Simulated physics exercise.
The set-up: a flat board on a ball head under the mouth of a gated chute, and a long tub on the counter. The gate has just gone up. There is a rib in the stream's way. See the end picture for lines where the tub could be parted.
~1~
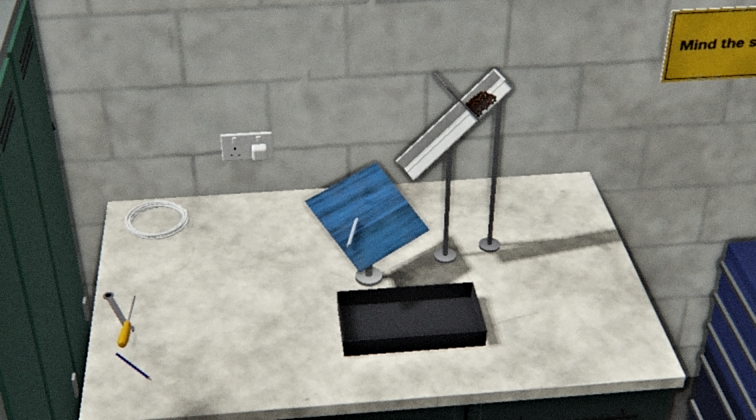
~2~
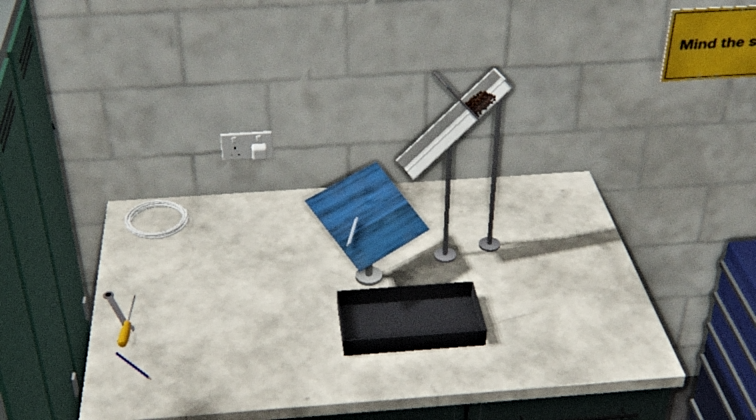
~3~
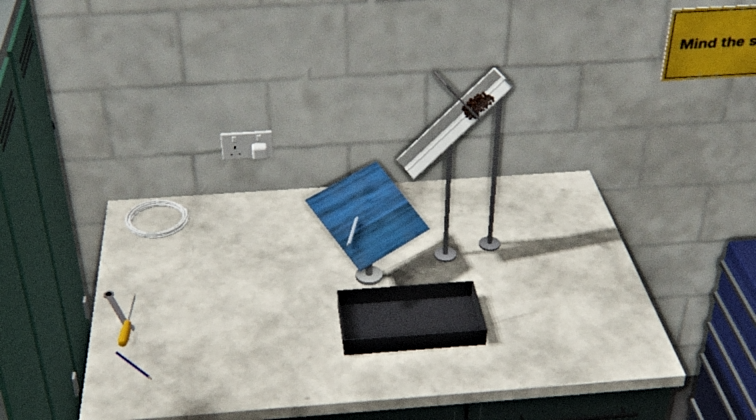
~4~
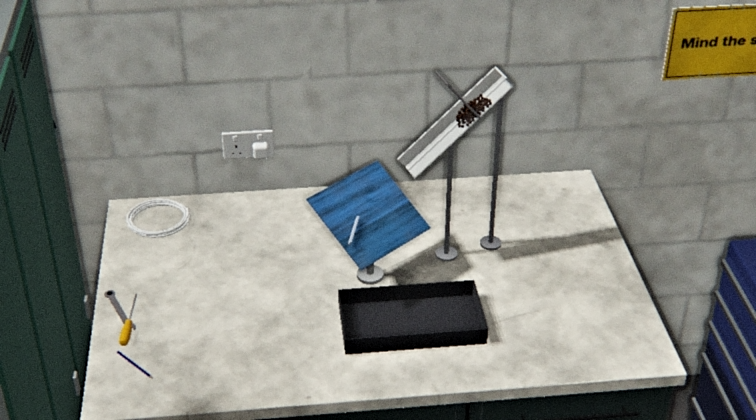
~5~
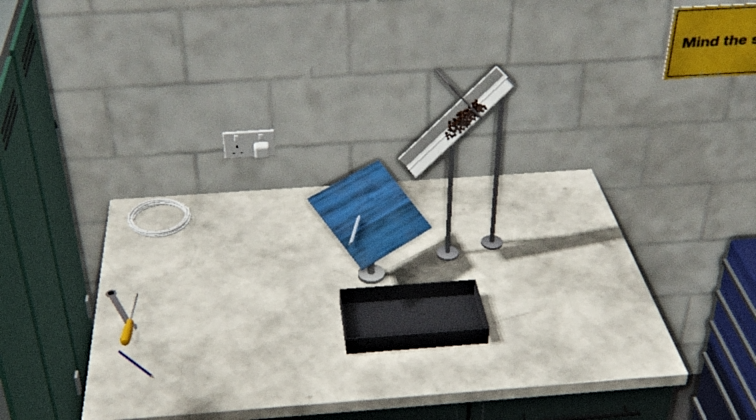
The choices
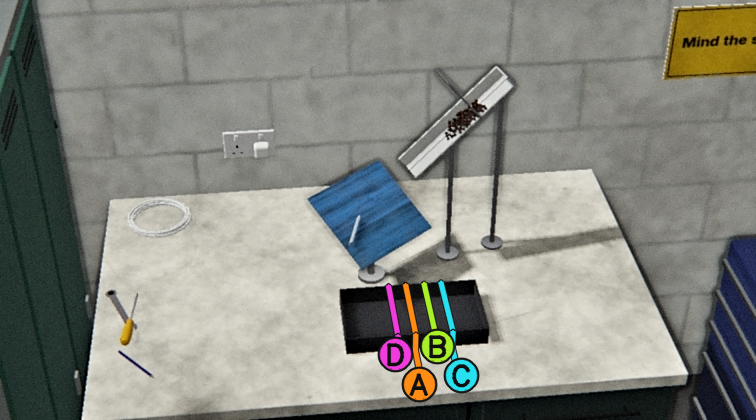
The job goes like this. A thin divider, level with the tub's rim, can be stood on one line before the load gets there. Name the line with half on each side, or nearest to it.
Use line D.
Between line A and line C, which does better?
Line A.
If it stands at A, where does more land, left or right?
Left.
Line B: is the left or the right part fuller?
Left.
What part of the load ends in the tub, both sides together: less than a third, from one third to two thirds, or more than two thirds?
More than two thirds.
On the marked copy, line A crosses the front rim at (415, 334); line B crosses the front rim at (435, 332); line C crosses the front rim at (452, 331); line D crosses the front rim at (397, 335).
With A, of what is caught, the larger part on the left of the divider, roughly a quarter on the right.
With B, of what is caught, almost all on the left of the divider, about a tenth on the right.
With C, of what is caught, almost all on the left of the divider, just a few on the right.
With D, of what is caught, roughly half on the left of the divider, roughly half on the right.
